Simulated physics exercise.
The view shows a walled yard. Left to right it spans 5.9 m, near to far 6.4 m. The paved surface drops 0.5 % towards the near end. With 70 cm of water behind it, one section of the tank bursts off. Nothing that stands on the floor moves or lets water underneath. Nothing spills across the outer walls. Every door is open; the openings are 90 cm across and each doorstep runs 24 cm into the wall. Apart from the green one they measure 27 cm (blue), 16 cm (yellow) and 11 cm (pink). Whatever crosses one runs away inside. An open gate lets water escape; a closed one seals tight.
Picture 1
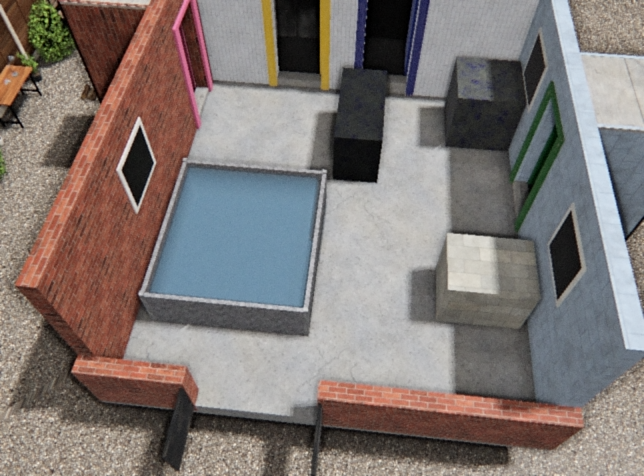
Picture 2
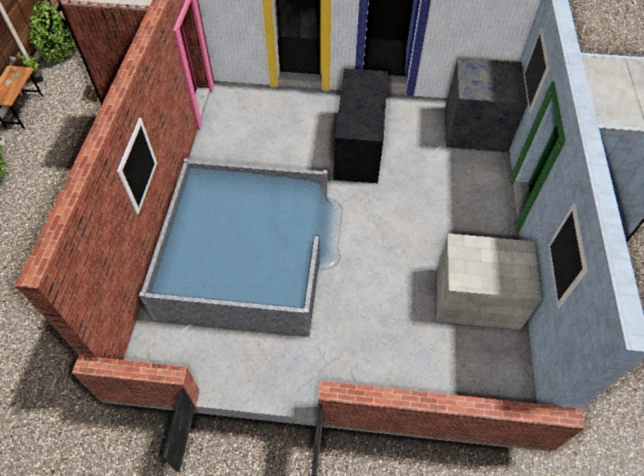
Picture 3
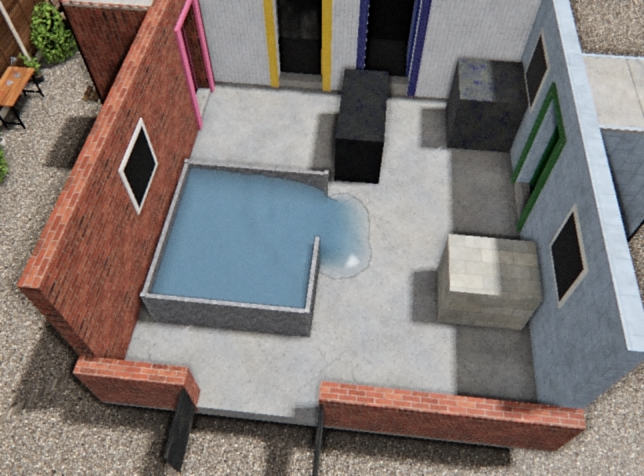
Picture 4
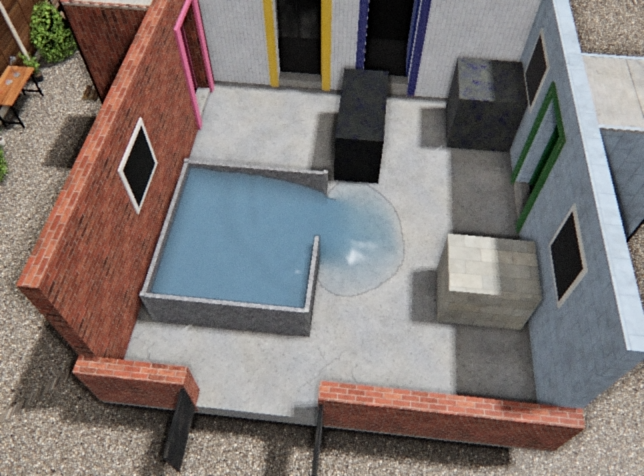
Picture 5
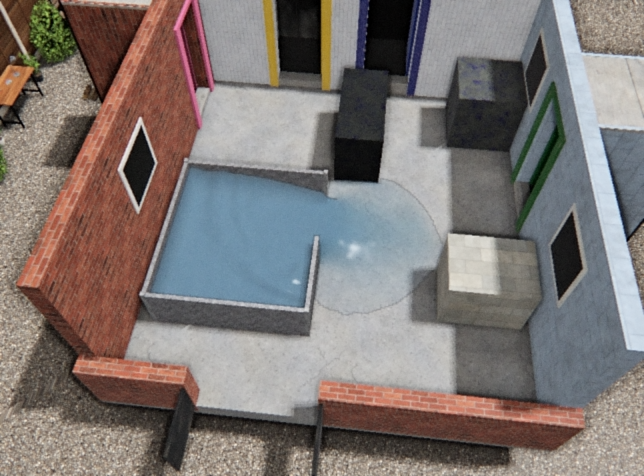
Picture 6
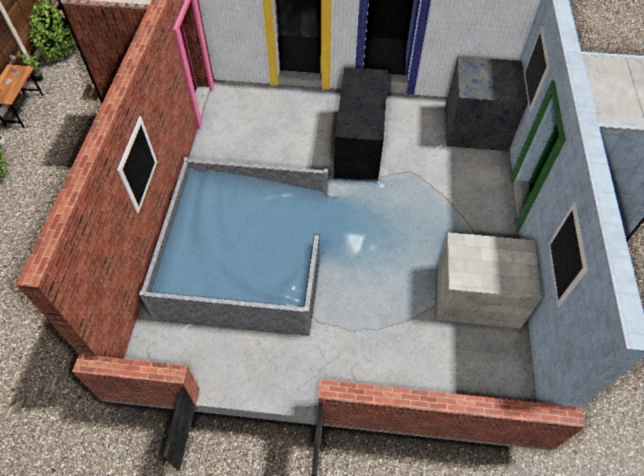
The footage shows a walled yard with a still, water-filled tank at left; a section of its right side bursts open, and water pours through the gap, spreading in a widening sheet across the grey floor to the pale block.
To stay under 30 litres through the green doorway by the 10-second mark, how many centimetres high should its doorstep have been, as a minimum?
At least 29 cm or so.
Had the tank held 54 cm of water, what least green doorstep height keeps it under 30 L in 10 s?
About 21 cm.
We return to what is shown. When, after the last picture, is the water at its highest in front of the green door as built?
Near 1.8 s.
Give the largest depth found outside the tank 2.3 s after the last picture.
Up to some 36 cm.
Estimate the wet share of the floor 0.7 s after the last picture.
Near 30 per cent is wet.
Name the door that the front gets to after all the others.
It is the pink one.
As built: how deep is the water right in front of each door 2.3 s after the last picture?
In cm: Blue 1, yellow 0, pink 0, green 31.
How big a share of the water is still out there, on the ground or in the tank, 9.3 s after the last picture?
About 82 per cent.
Then, 0.7 s after the last picture water covers 30 % of the floor, deepest (40 cm) near (329, 222); 9 cm at the green door, 12 litres in over its 10 cm doorstep.
Then, 2.3 s after the last picture water covers 50 % of the floor, deepest (36 cm) near (488, 202); 31 cm at the green door, 224 litres in over its 10 cm doorstep.
Then, 9.3 s after the last picture water covers 95 % of the floor, deepest (17 cm) near (386, 155); 14 cm at the green door, 517 litres in over its 10 cm doorstep.
At the green door as built, the water peaked near 34 cm, 1.7 s after the last picture.
Run again over the same 10 s with other heights there, 55 litres in over 25.5 cm, 5 litres over 34.5 cm. The limit of 30 litres is kept from about 29 cm up.
